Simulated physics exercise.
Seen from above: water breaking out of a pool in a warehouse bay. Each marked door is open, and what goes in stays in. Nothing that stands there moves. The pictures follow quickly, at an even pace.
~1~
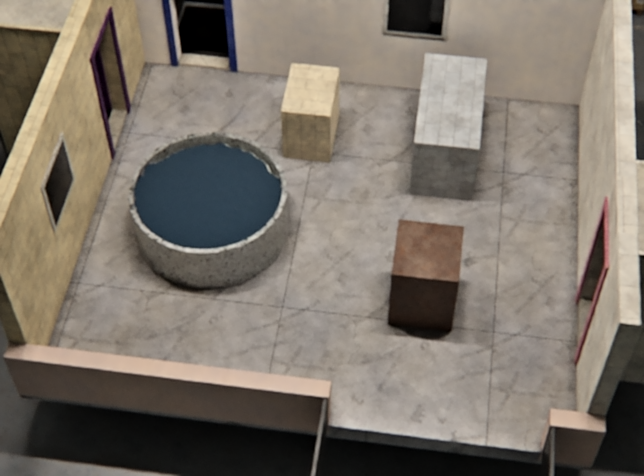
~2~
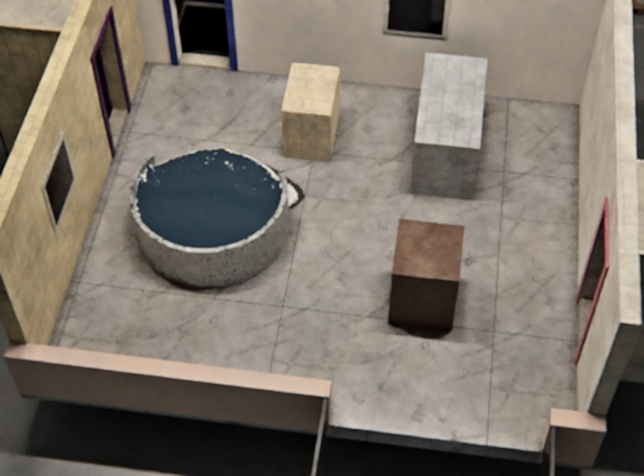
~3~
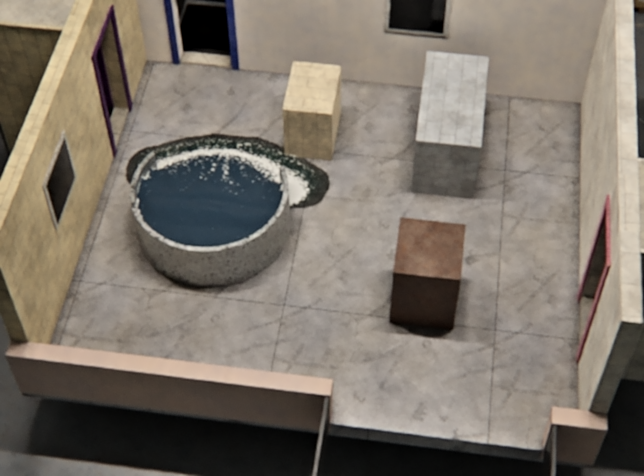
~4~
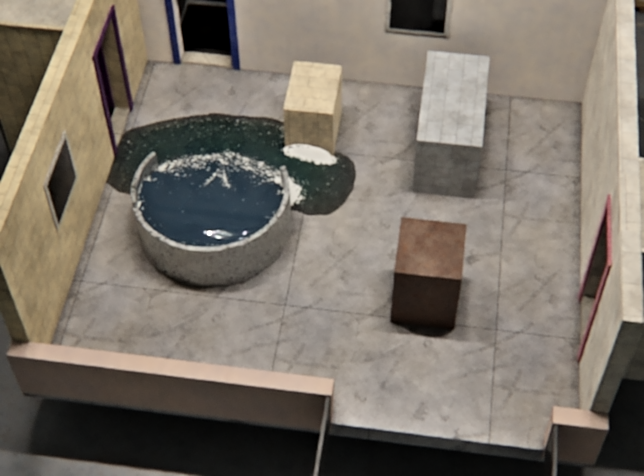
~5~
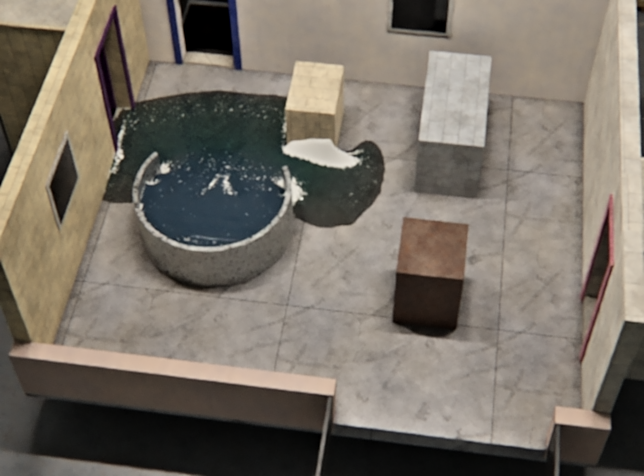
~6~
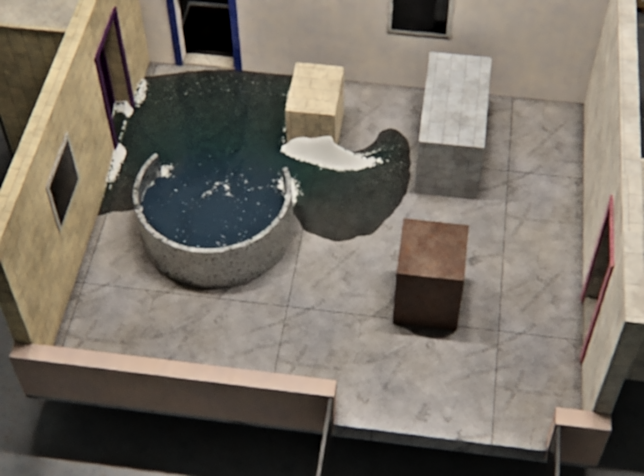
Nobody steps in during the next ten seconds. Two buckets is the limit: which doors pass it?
The purple door takes more than that; the blue door takes more than that; the pink door stays under that.
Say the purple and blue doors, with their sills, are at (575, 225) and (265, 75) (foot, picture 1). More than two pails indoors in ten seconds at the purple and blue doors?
One by one: The purple door stays under; the blue door is over.
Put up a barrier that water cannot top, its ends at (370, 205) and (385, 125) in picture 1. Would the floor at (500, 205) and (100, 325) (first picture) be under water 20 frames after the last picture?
One after the other: No water, free of water.
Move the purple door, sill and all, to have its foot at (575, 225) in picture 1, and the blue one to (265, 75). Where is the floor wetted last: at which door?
It is the one in purple.
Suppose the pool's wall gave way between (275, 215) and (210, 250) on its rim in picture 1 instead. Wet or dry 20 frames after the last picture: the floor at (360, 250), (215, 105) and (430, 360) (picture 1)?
In turn: Covered, not flooded, wet.
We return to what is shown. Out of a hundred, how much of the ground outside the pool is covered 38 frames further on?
I make it 80 per cent.
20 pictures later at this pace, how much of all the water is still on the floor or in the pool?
Near 80 in a hundred.
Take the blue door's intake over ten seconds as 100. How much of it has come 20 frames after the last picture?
Roughly 80 per cent.
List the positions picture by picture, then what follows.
In the first picture, still water in the round pool at (208, 194).
In the second picture, water pours out on the round pool's far side and has run to (297, 199).
In the third picture, the front is at (324, 185), out from the gap on the round pool's far side.
In the fourth picture, water pours out on the round pool's far side and has run to (348, 167).
In the fifth picture, water pours out on the round pool's far side and has run to (375, 152).
In the sixth picture, water pours out on the round pool's far side and has run to (403, 145).
A moment on, water covers 30 % of the floor; the purple door over two buckets in, the blue door over two buckets in, the pink door not reached.
Next, water covers 40 % of the floor; the purple door far over two buckets in, the blue door far over two buckets in, the pink door not reached.
Then, water covers 50 % of the floor; the purple door far over two buckets in, the blue door far over two buckets in, the pink door wet at the sill, nothing in.
Later, water covers 80 % of the floor; the purple door far over two buckets in, the blue door far over two buckets in, the pink door wet at the sill, nothing in.
In the end, water covers 100 % of the floor; the purple door far over two buckets in, the blue door far over two buckets in, the pink door wet at the sill, nothing in.
